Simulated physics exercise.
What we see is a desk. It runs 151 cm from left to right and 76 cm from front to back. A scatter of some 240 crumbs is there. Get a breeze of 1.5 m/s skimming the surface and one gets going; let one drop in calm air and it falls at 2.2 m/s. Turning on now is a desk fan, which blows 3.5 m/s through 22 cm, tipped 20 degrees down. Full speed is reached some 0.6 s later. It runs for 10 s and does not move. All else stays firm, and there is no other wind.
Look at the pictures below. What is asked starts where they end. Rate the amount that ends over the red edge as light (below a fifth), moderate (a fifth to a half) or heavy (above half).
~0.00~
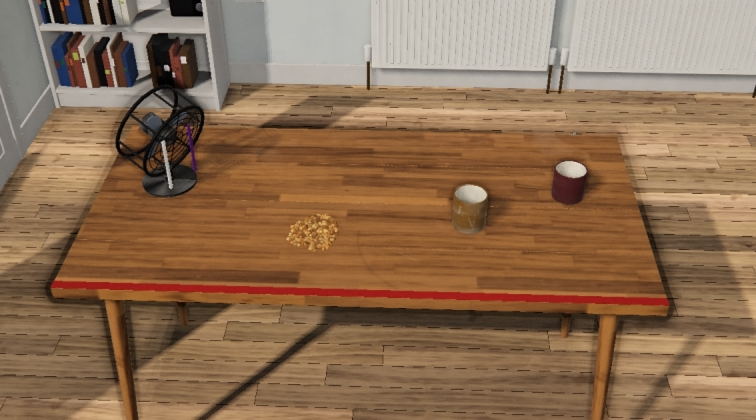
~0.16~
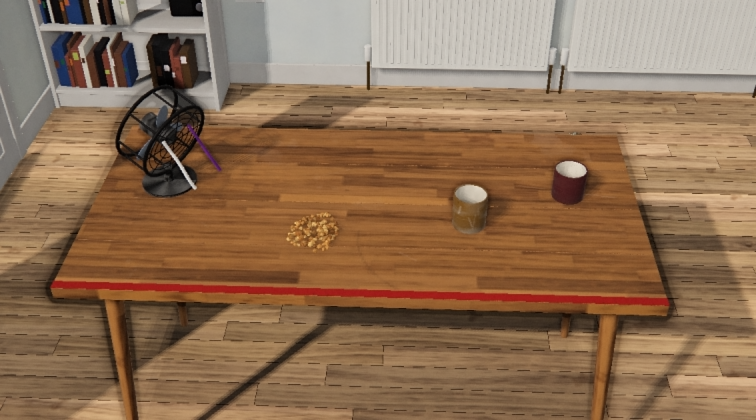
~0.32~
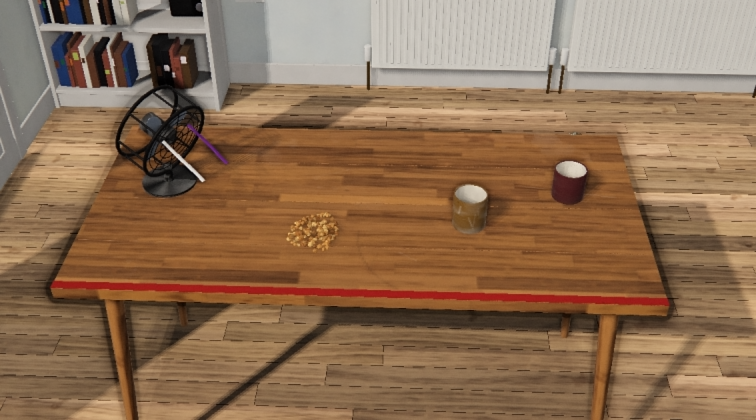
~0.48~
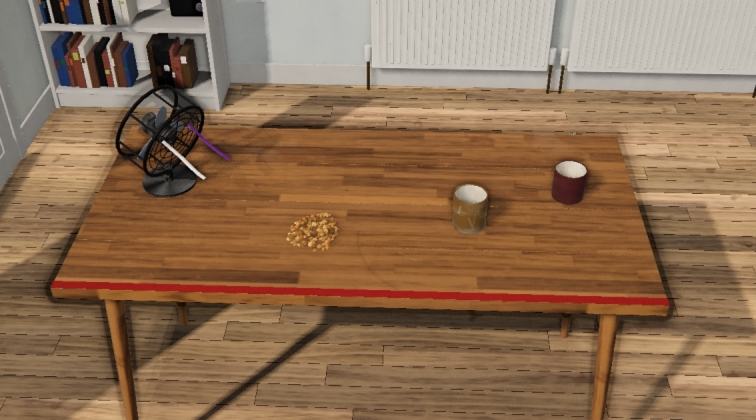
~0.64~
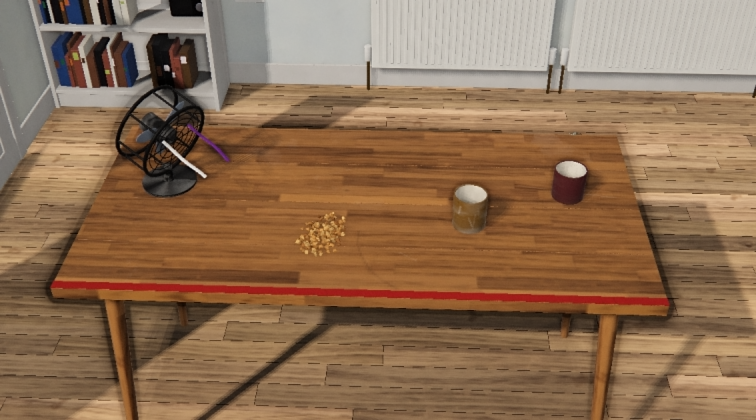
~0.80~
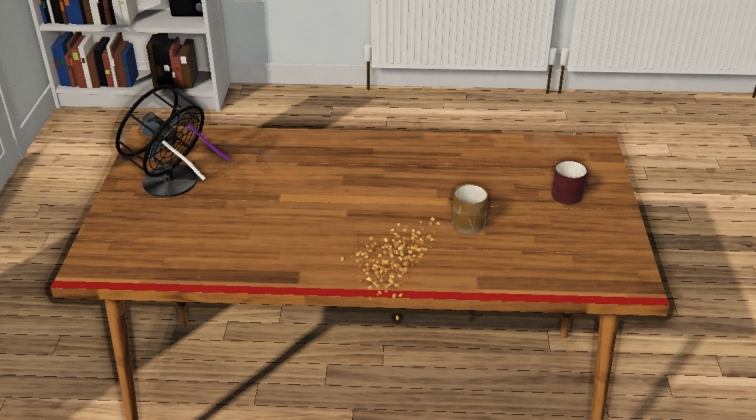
Heavy.
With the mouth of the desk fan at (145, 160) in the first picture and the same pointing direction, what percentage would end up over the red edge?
In that case some 10 per cent.
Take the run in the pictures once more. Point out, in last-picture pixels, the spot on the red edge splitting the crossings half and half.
The halfway point of the crossings is around (470, 300) in the last picture.
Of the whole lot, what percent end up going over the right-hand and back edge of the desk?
About 20 per cent right-hand, about 0 per cent back.
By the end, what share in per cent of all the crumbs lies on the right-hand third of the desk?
Near 2 %.
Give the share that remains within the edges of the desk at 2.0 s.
Roughly 5 per cent.
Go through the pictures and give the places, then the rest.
In the first picture, the middle of the crumbs is near (315, 234), none has stirred yet and the mouth of the desk fan is at (161, 131).
In the second picture, the middle of the crumbs is near (315, 233), none has stirred yet and the red edge is centred on (356, 297).
In the third picture, the middle of the crumbs is near (315, 233), none has stirred yet, the top of a mug is at (471, 194) and the top of a mug is at (571, 169).
In the fourth picture, the middle of the crumbs is near (315, 233) and none has stirred yet.
In the fifth picture, the middle of the crumbs is near (320, 235), the farthest in sight from the desk fan is at (335, 251) and about 45 % have left their places.
In the sixth picture, the middle of the crumbs is near (391, 256), the farthest in sight from the desk fan is at (397, 318) and all have left their places.
After 2.0 s, 80 % are over the red edge; 94 % have settled or left.
After 3.2 s, 80 % are over the red edge; 97 % have settled or left.
After 5.5 s, 80 % are over the red edge; 98 % have settled or left.
After 10.0 s, at the end, 80 % are over the red edge.
